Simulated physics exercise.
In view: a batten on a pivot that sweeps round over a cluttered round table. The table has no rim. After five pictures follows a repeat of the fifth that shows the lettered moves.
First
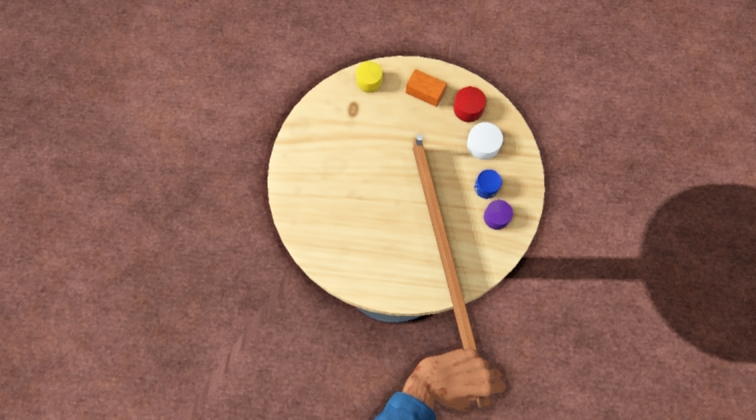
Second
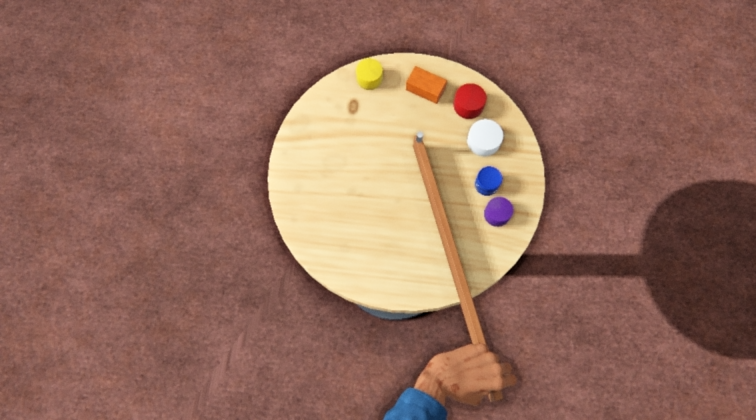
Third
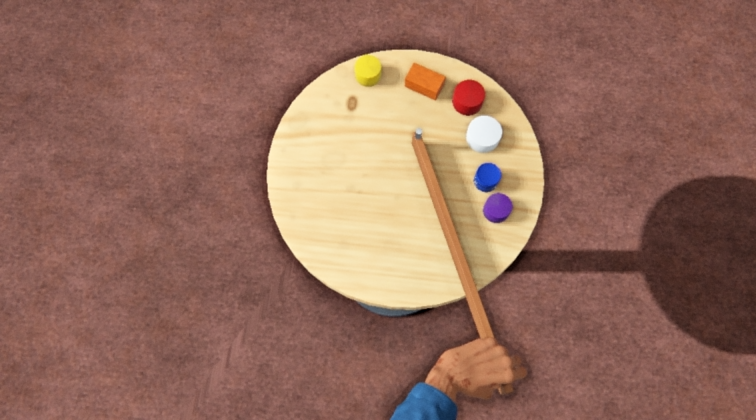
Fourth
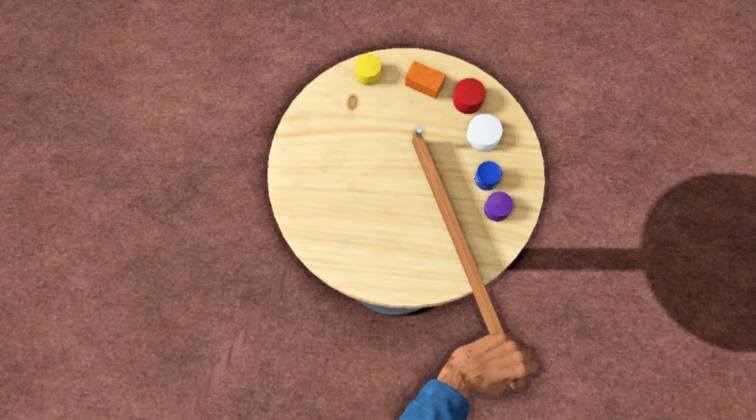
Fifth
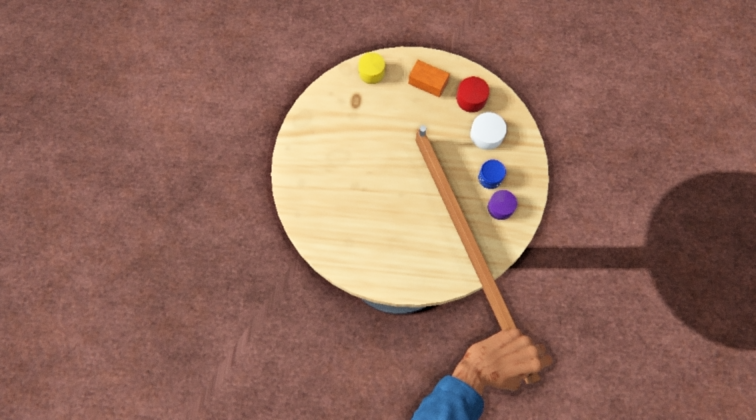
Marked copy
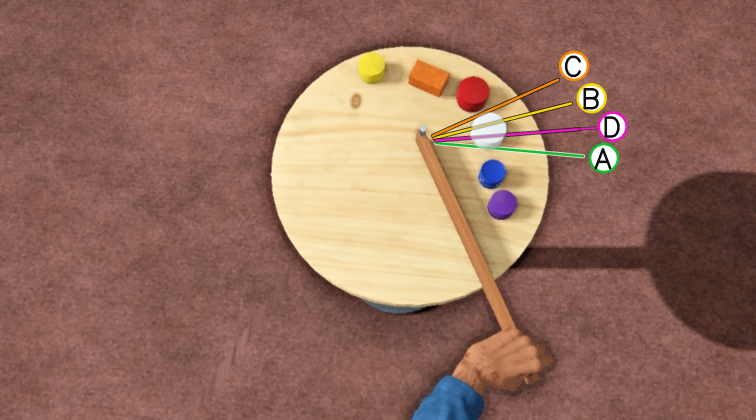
A hand slowly swings a pivoted wooden batten rightward over a round table, while the coloured objects on top stay in place.
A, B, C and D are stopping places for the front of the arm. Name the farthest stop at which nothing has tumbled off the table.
Line A.
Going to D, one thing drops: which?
It is the purple tin.
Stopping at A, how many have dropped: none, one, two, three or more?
By then, none.
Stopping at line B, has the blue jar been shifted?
By then, yes.
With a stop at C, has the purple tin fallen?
By then, yes.
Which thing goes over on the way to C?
The purple tin.
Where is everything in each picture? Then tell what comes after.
In the first picture, white tin (485, 141); yellow tin (370, 77); arm (439, 222).
In the second picture, arm (443, 218); blue jar (488, 181).
In the third picture, arm (446, 214); orange block (425, 82).
In the fourth picture, arm (450, 211); yellow tin (369, 69).
In the fifth picture, arm (457, 208); blue jar (492, 175); purple tin (502, 205); orange block (429, 79).
On the marked copy, A at (509, 150); B at (503, 121); C at (496, 107); D at (508, 135).
Following A. Soon after the start, arm (485, 190); purple tin (509, 199); yellow tin (372, 68).
Later, arm (503, 163); purple tin (531, 165); blue jar (503, 155).
In the end, arm (507, 141); purple tin (539, 137); blue jar (514, 135); nothing has fallen.
As for the rest, B drops the purple tin; C drops the purple tin; D drops the purple tin.
